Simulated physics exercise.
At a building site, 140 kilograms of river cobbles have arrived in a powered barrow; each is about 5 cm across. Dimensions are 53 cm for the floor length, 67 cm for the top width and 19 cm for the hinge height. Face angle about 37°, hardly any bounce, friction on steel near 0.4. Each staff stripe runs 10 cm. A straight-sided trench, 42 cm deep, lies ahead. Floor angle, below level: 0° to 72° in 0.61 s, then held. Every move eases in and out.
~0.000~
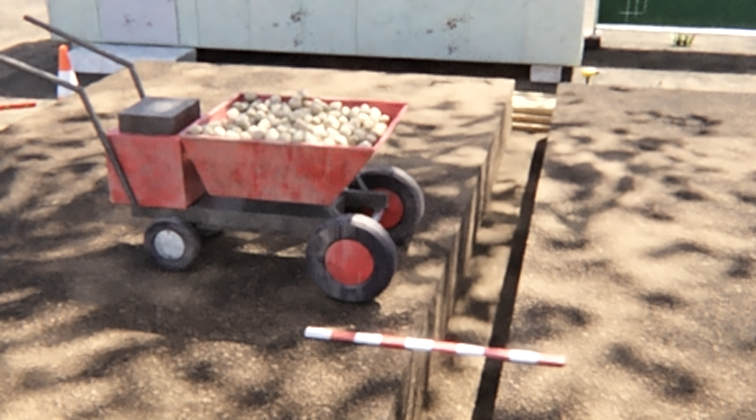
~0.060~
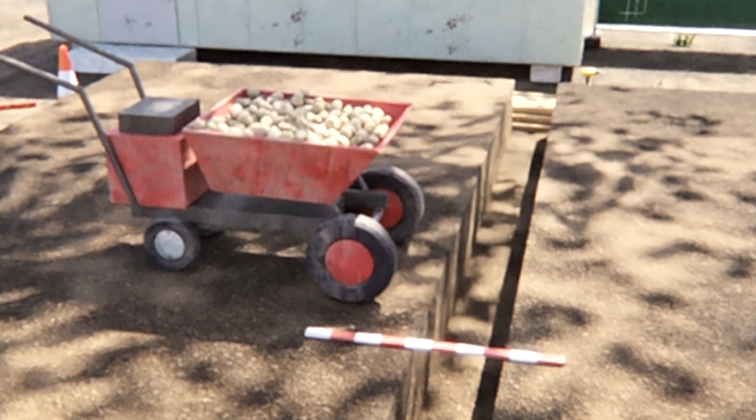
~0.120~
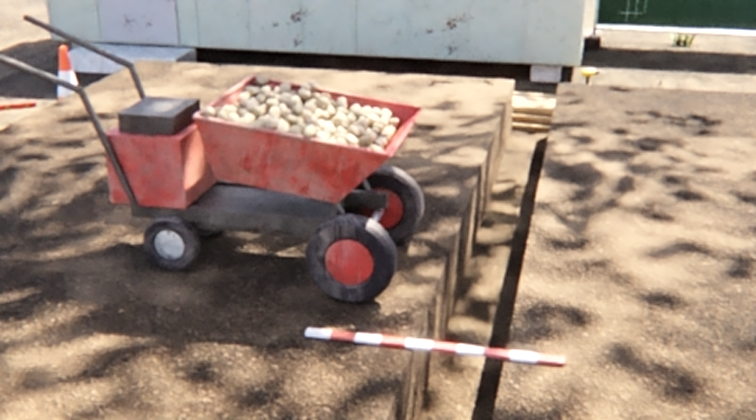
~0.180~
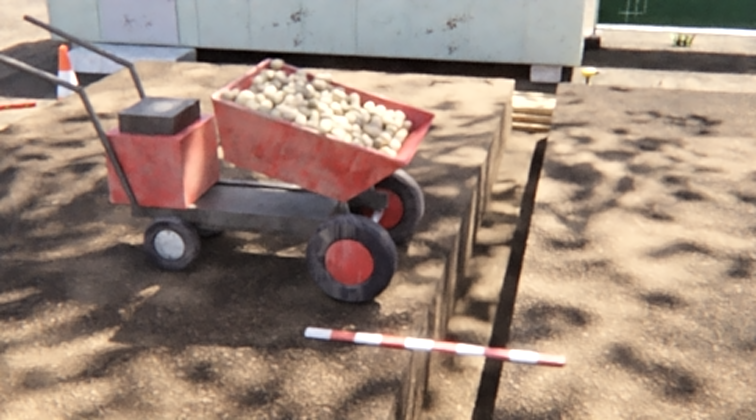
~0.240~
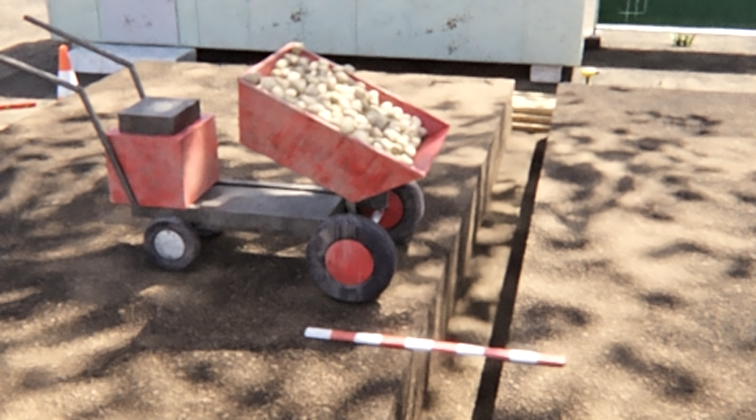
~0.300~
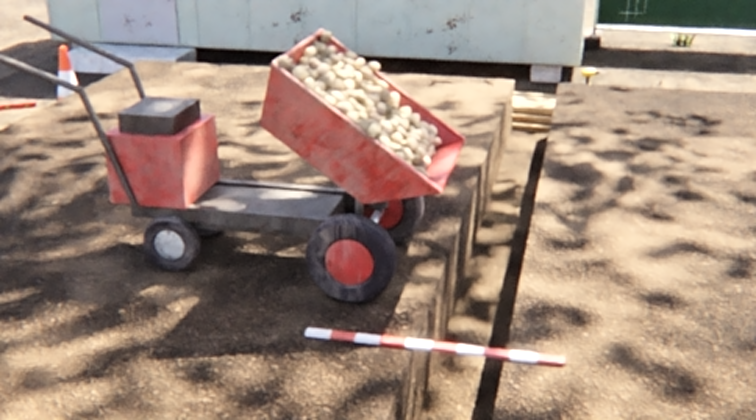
Red motorised barrow standing beside a narrow trench, its stone-filled tray tilting steadily up and forward to the right, stones still inside.
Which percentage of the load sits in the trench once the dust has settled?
Near 29 per cent.
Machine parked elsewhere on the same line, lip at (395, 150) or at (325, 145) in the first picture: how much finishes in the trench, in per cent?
First spot about 15, second spot about 70 per cent.
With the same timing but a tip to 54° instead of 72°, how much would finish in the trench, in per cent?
In that case some 25 per cent.
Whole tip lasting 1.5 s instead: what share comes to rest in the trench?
50 %.
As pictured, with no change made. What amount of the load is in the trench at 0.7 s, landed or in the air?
Close to 10 per cent at that time.
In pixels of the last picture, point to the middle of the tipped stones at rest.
I'd put it close to (576, 285).
After 0.5 s the floor is at 61°; 100 % in the tray; the foremost stones are at (467, 197).
After 0.7 s the floor is at 72°; 61 % in the tray, 8 % in the trench, 31 % past the trench; the foremost stones are at (575, 283).
After 1.1 s the floor is at 72°; 11 % in the tray, 16 % in the trench, 73 % past the trench; the foremost stones are past the picture's edge.
After 3.0 s the floor is at 72°; 0 % in the tray, 29 % in the trench, 71 % past the trench; the foremost stones are past the picture's edge.
